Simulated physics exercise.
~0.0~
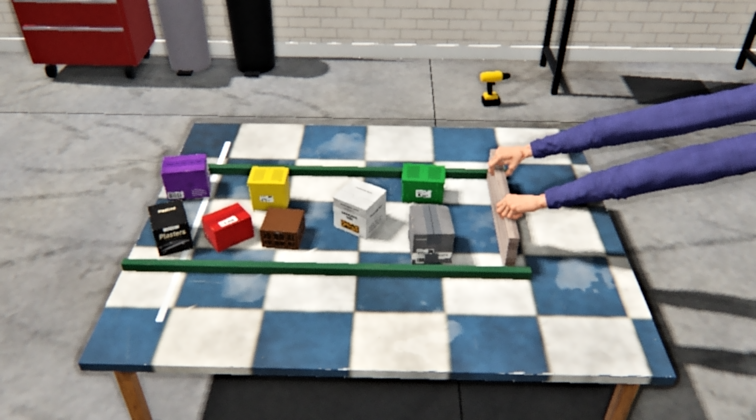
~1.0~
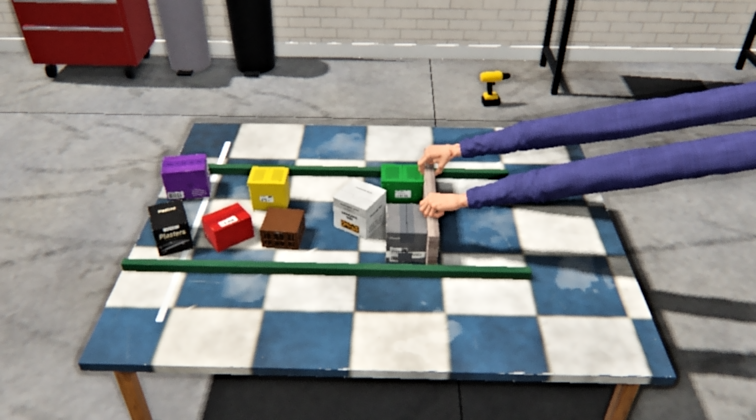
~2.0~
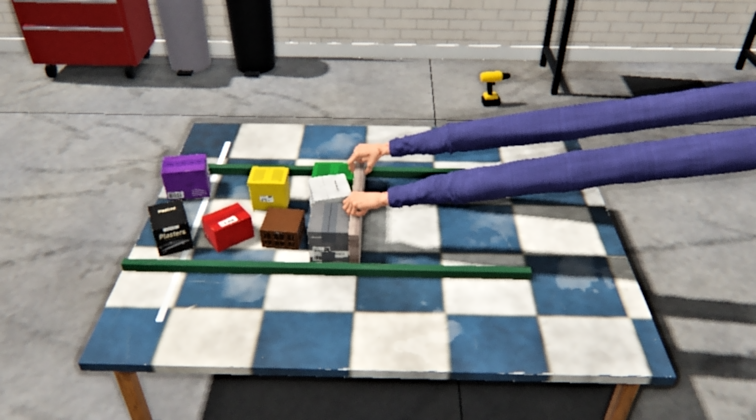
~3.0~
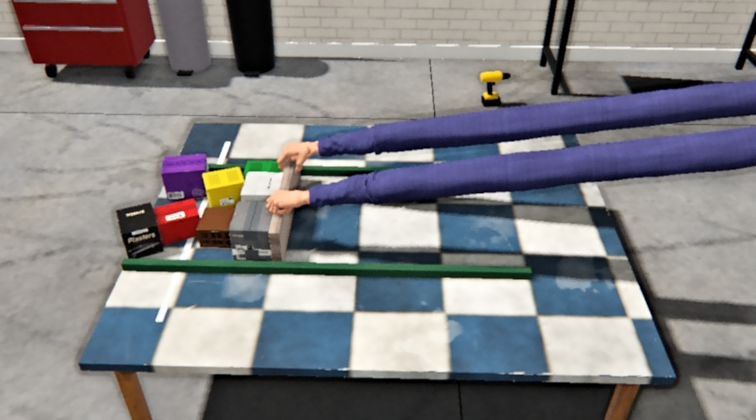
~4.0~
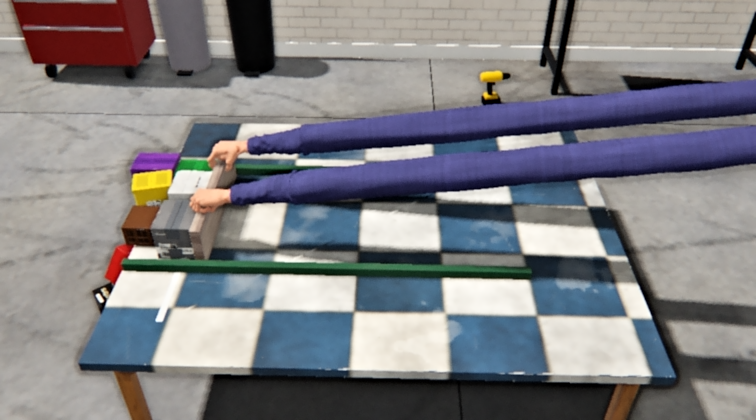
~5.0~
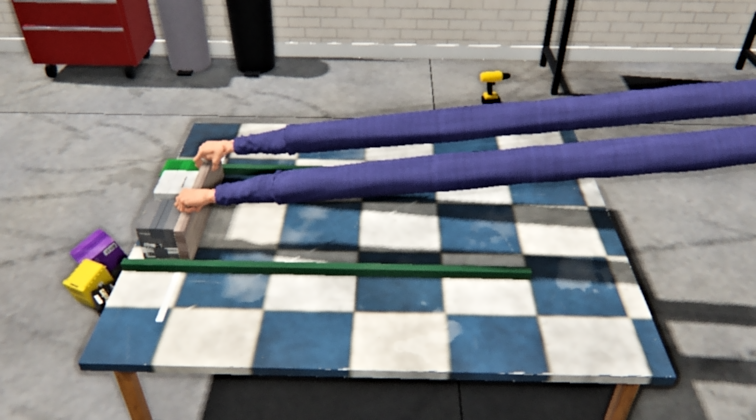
Two hands push a plank left, sweeping colorful boxes together until several tumble off the table.
